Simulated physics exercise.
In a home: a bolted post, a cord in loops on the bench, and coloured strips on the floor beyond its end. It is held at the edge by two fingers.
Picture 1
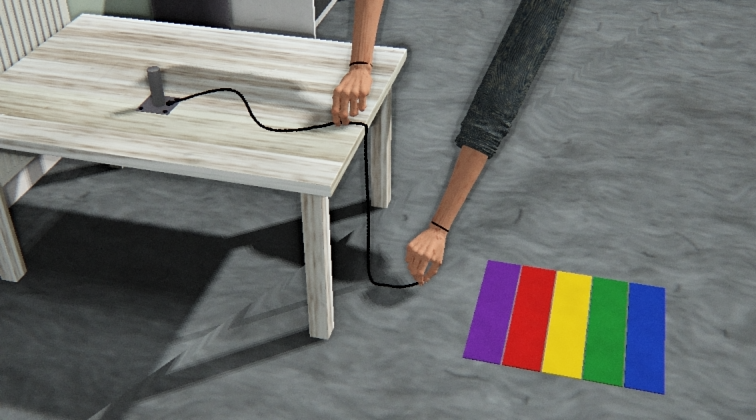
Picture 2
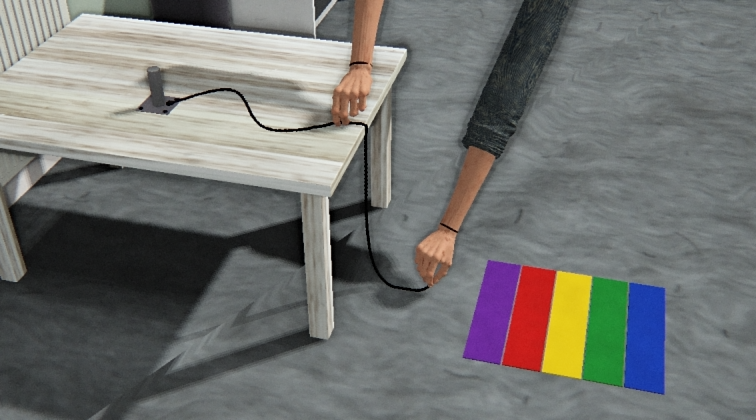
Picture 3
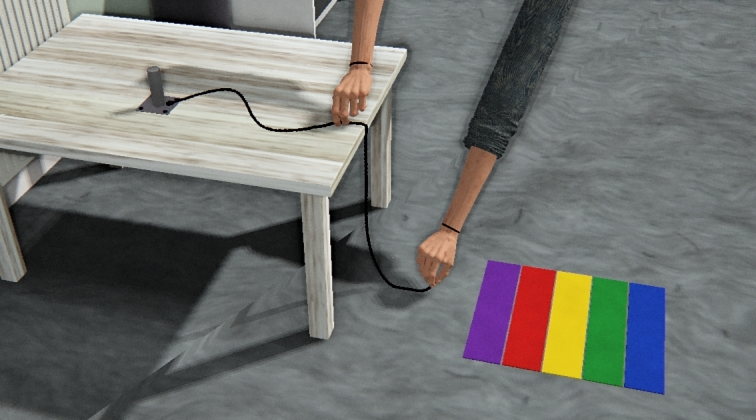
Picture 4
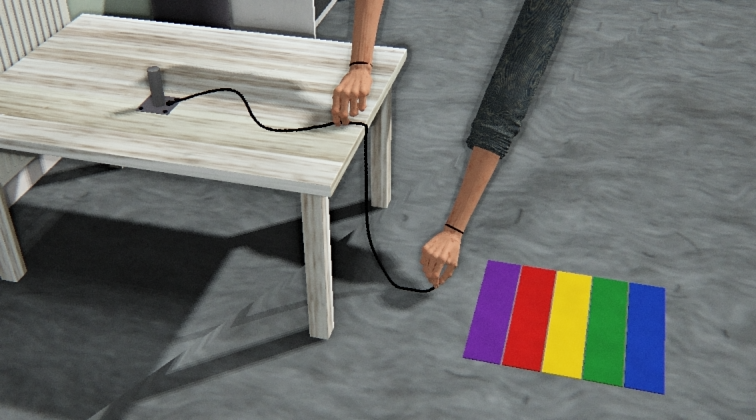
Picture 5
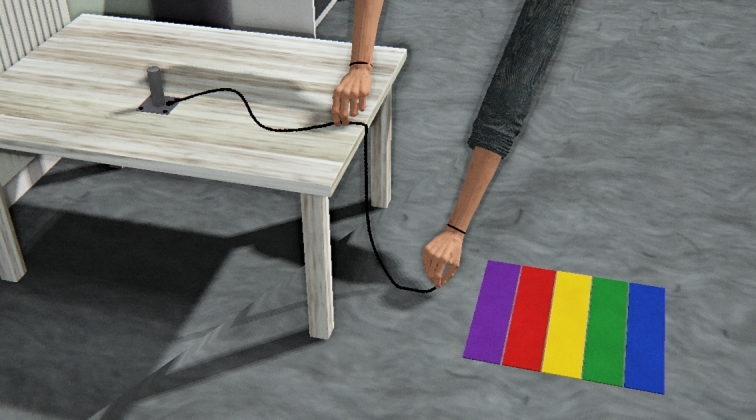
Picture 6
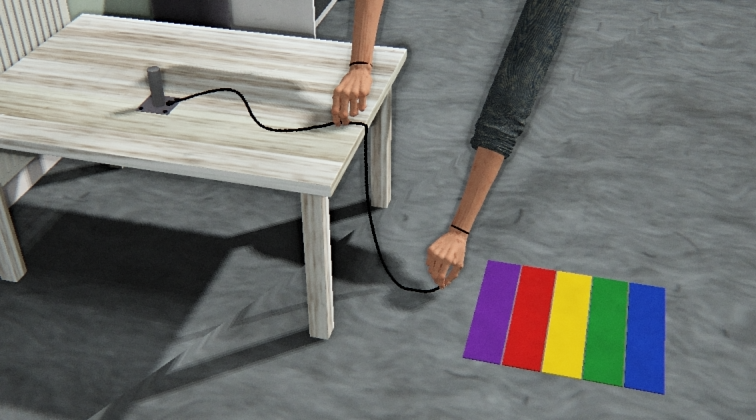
At first, one hand pins a black cord at the edge of a pale wooden table while another holds its hanging end near the floor, left of five coloured strips. The lower hand then moves slightly right, drawing the end a little closer to the purple strip, while the upper hand stays still.
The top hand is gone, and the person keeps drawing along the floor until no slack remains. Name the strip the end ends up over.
Green.
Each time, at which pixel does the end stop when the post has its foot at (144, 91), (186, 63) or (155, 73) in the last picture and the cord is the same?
Taking the tries in turn, you get (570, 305), (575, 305) and (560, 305).
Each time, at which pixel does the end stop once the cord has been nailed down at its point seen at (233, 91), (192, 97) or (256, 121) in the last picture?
Estimated spots in sequence: (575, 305), (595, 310), (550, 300).
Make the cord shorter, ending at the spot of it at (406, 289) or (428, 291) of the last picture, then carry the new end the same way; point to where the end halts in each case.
Going through both, you get (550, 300) and then (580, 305).
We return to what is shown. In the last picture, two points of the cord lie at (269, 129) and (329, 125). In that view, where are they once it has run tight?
The first at (326, 122), the second at (382, 143).
A little later, end near (550, 302); over red.
Next, end near (586, 308); over yellow.
When it is tight, end near (607, 311); over green. The green one.
